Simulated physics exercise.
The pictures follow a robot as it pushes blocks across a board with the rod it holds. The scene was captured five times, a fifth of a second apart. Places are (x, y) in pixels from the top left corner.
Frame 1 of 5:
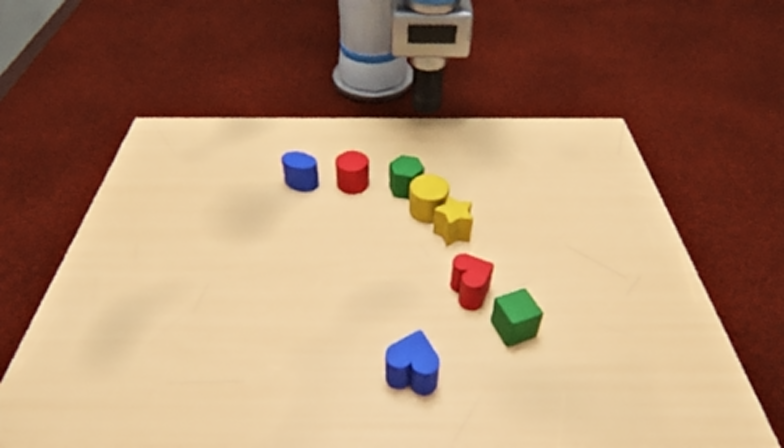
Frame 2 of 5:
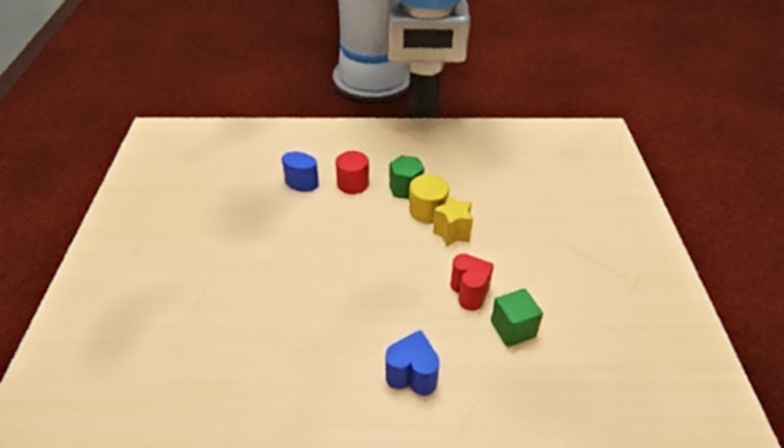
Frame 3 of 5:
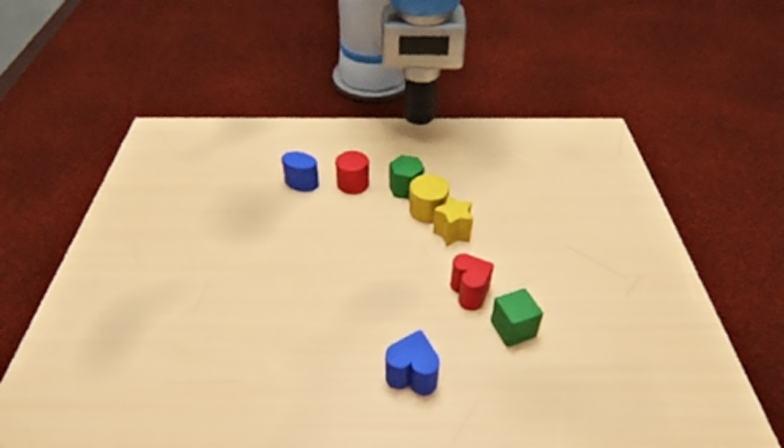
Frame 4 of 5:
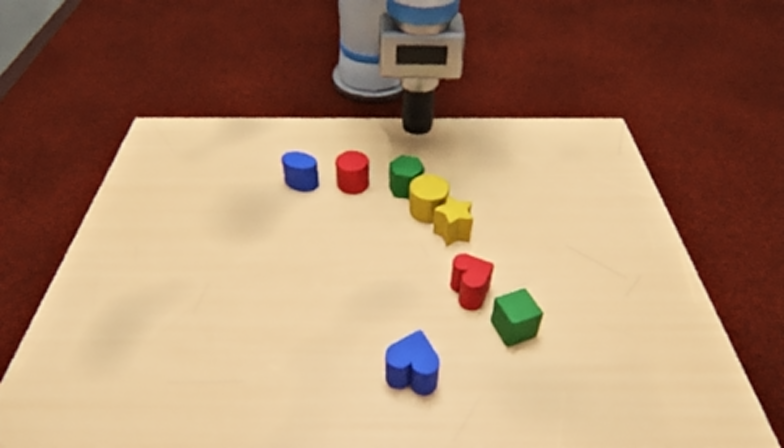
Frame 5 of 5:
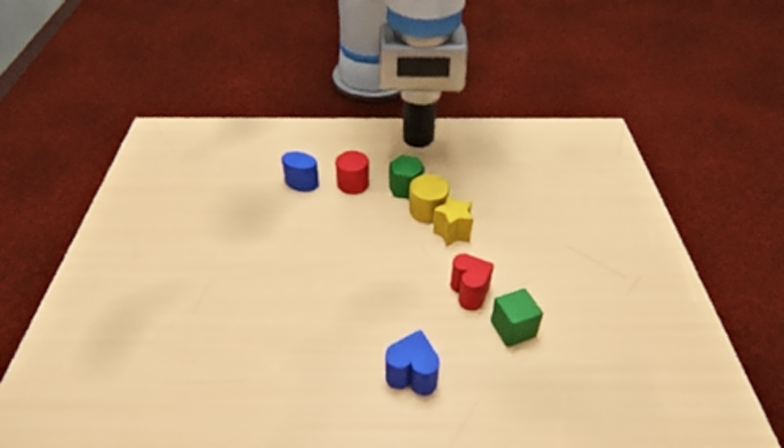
Above a pale tabletop on a dark red floor, a robot arm lowering its black rod slightly beside unmoving coloured blocks.
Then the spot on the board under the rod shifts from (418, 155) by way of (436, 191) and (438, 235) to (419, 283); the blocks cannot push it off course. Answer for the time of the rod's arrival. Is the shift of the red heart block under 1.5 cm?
I'd say yes.
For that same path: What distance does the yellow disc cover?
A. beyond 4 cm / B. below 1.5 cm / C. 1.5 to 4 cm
My answer is option A.
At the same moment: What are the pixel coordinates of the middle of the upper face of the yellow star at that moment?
At (467, 238).
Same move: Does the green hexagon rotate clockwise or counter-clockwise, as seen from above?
Short answer: Clockwise.
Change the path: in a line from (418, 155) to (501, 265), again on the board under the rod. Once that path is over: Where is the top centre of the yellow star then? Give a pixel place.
I'd expect the centre of its top face to be at (462, 234).
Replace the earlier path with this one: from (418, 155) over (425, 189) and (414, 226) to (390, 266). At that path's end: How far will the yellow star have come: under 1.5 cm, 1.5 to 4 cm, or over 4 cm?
From 1.5 to 4 cm.
What follows on the original path. One third of the way, rod at (437, 176); green hexagon at (403, 170), turned 20° clockwise; yellow disc at (429, 191).
Two thirds of the way, rod at (439, 220); green hexagon at (403, 170), turned 20° clockwise; yellow disc at (413, 232); yellow star at (465, 228), turned 65° anticlockwise.
At the end, rod at (420, 267); green hexagon at (403, 170), turned 20° clockwise; yellow disc at (379, 263); yellow star at (467, 238), turned 105° anticlockwise; red heart block still.
